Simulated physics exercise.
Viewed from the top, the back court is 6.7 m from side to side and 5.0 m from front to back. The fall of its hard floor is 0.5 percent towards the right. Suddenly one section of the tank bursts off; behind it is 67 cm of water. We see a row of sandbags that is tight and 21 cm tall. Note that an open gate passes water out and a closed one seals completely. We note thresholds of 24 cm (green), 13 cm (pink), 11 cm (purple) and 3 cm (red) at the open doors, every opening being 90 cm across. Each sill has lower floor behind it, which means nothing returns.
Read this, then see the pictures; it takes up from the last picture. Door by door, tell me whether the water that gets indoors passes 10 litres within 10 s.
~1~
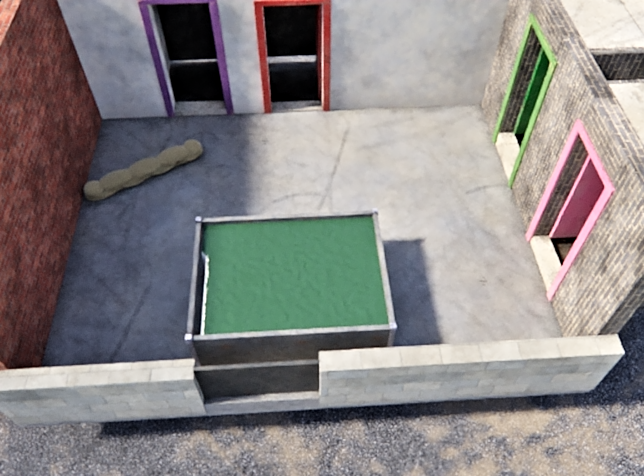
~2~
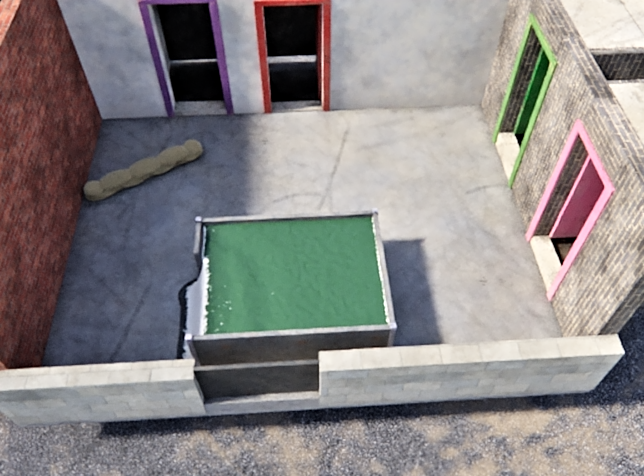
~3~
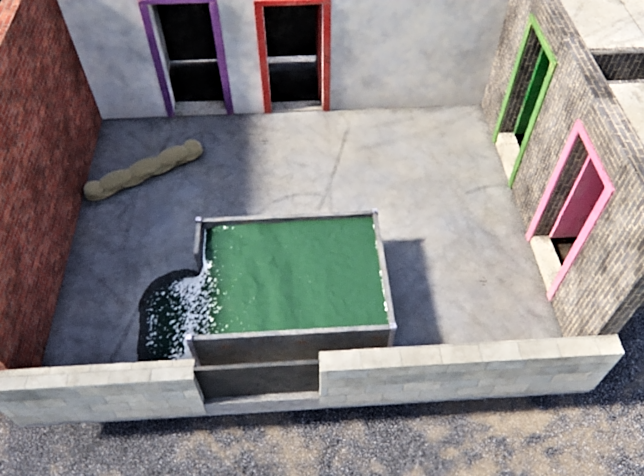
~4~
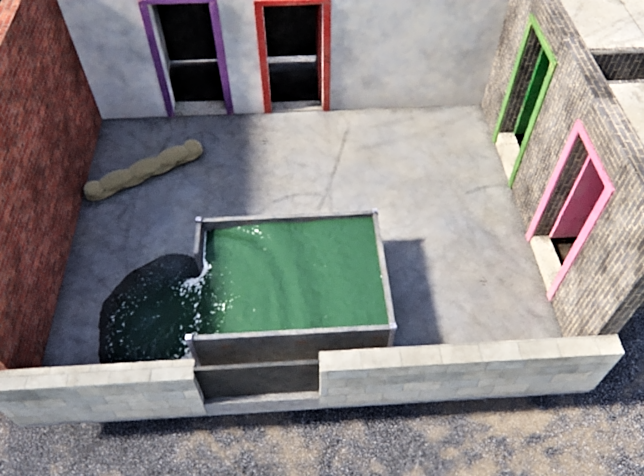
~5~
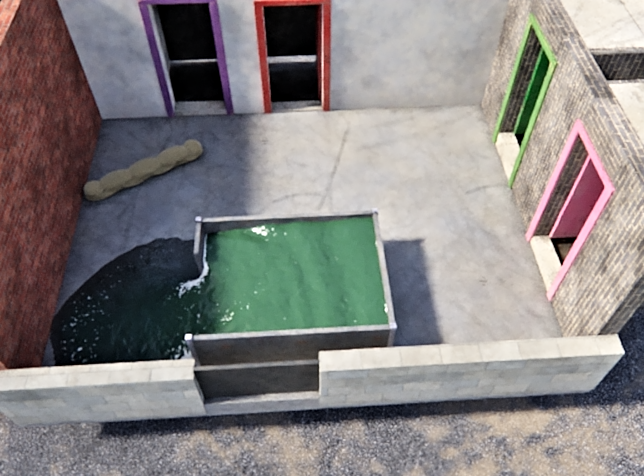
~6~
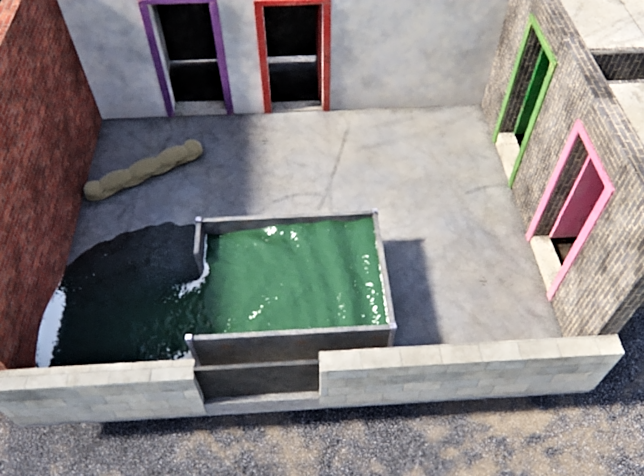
Here is the picture: At the green door it stays within 10 litres; at the pink door it stays within 10 litres; at the purple door it stays within 10 litres; at the red door it goes past 10 litres.
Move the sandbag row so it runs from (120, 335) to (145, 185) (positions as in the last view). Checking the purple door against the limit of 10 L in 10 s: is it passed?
At purple, compared with that limit: Limit exceeded.
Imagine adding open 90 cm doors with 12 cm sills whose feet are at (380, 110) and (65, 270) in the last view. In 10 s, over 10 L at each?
Taking them in order, the first gets too little and the second enough.
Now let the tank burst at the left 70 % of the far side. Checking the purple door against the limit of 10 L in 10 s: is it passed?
Purple: Exceeds.
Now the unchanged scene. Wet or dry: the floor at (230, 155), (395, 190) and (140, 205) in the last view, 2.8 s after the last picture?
First spot submerged, second not yet wet, third submerged.
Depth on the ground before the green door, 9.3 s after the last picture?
Reading: Close to 13.5 cm.
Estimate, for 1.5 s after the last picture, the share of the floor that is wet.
25 %.
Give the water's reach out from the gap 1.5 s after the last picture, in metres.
About 4.4 m.
Then, 0.7 s after the last picture water covers 15 % of the floor and is deepest (55 cm) near (35, 395); green door not reached, pink door not reached, purple door not reached, red door not reached.
Then, 1.5 s after the last picture water covers 25 % of the floor and is deepest (46 cm) near (35, 395); green door not reached, pink door not reached, purple door not reached, red door not reached.
Then, 2.8 s after the last picture water covers 55 % of the floor and is deepest (34 cm) near (94, 204); green door not reached, pink door not reached, purple door 10 cm at the sill, 0 L in, red door 6 cm at the sill, 0 L in.
Then, 5.3 s after the last picture water covers 85 % of the floor and is deepest (24 cm) near (478, 118); green door 14 cm at the sill, 0 L in, pink door 4 cm at the sill, 0 L in, purple door 4 cm at the sill, 0 L in, red door 8 cm at the sill, 50 L in.
Then, 9.3 s after the last picture water covers 95 % of the floor and is deepest (20 cm) near (562, 365); green door 13 cm at the sill, 0 L in, pink door 9 cm at the sill, 1 L in, purple door 5 cm at the sill, 0 L in, red door 6 cm at the sill, 90 L in.
